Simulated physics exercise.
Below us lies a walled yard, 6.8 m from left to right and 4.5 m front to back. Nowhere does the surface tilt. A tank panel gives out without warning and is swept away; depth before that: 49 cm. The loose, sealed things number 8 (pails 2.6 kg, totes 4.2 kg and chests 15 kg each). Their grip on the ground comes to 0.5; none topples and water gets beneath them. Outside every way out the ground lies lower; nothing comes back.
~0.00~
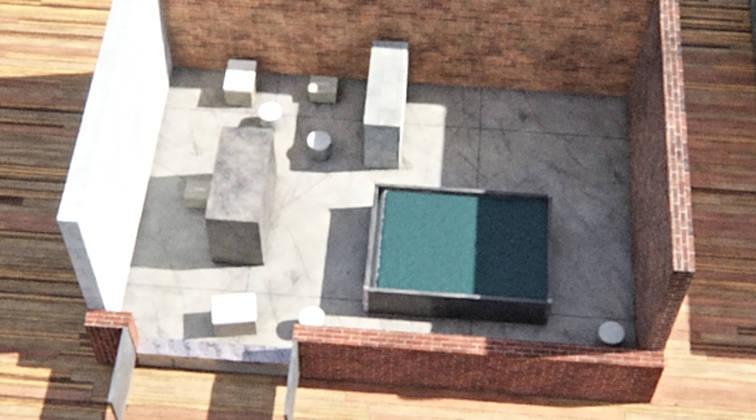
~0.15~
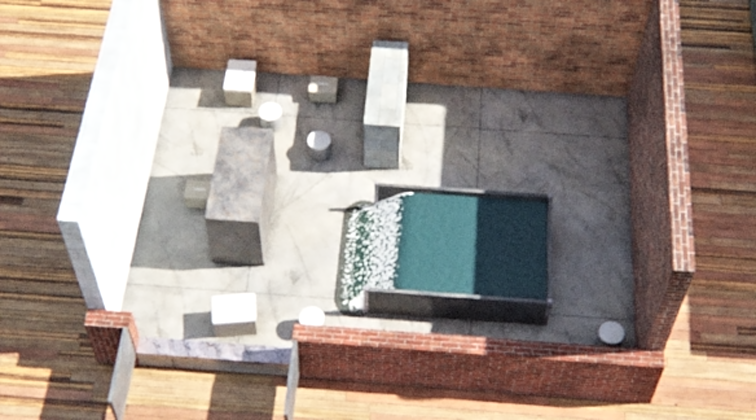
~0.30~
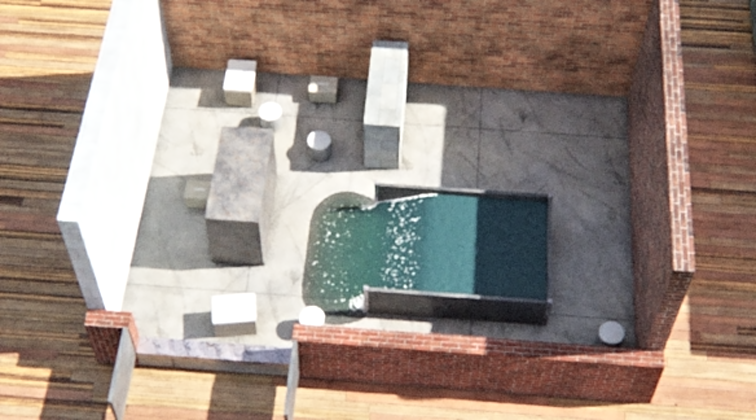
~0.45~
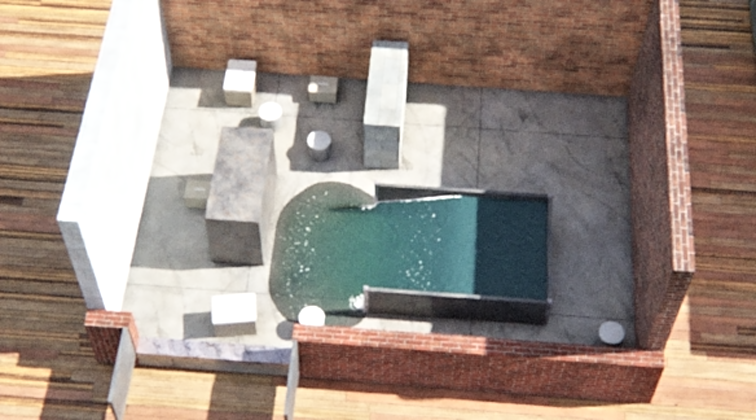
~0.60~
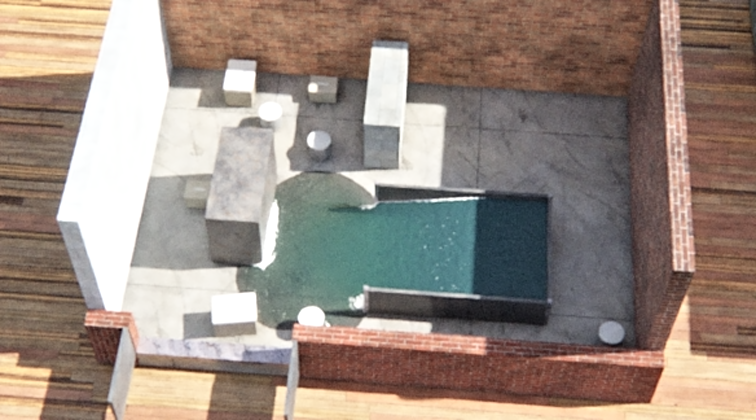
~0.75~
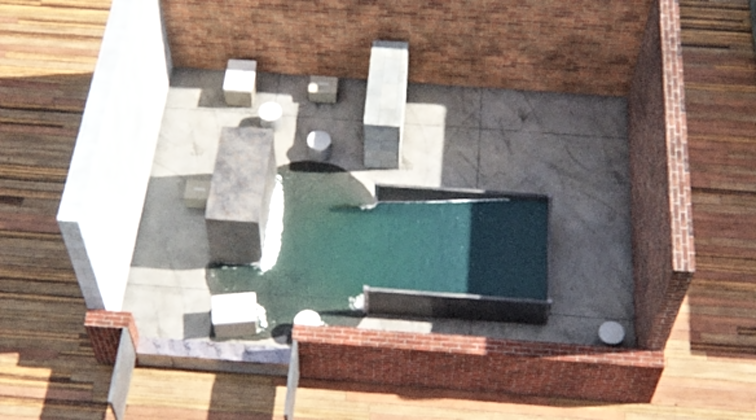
A walled yard with a grey stone floor, brick walls and one white wall at the left is seen from high above by a still camera. A dark-sided tank of teal water sits right of centre, with grey blocks, pale boxes and small white pails to its left and behind. The tank's left side gives way and water pours out leftward in white froth, spreads, and laps around the large grey block and nearby box.
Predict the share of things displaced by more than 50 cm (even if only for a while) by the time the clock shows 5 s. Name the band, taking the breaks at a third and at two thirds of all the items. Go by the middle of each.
Answer: The large band.
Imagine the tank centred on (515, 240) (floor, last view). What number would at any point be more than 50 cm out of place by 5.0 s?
That gives 6 of them.
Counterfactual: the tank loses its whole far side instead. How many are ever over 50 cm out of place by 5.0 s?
Then 3.
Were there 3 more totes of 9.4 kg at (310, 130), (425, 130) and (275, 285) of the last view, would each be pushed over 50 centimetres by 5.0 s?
In the order asked: Farther than that, not as far, farther than that.
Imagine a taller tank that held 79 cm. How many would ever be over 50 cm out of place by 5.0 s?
Result: 7.
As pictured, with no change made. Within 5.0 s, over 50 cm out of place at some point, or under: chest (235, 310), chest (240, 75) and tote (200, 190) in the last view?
In that order: More, over, past it.
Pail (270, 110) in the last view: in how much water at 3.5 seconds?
11 cm.
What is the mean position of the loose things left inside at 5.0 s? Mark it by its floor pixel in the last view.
They average out to somewhere around (306, 151).
After 1.1 s 0 of 8 are over 50 cm from their spots; 0 afloat.
After 2.2 s 4 of 8 are over 50 cm from their spots; 1 afloat.
After 3.5 s 5 of 8 are over 50 cm from their spots; 4 afloat.
After 5.0 s 7 of 8 are over 50 cm from their spots, and 7 have been at some point; 5 afloat.
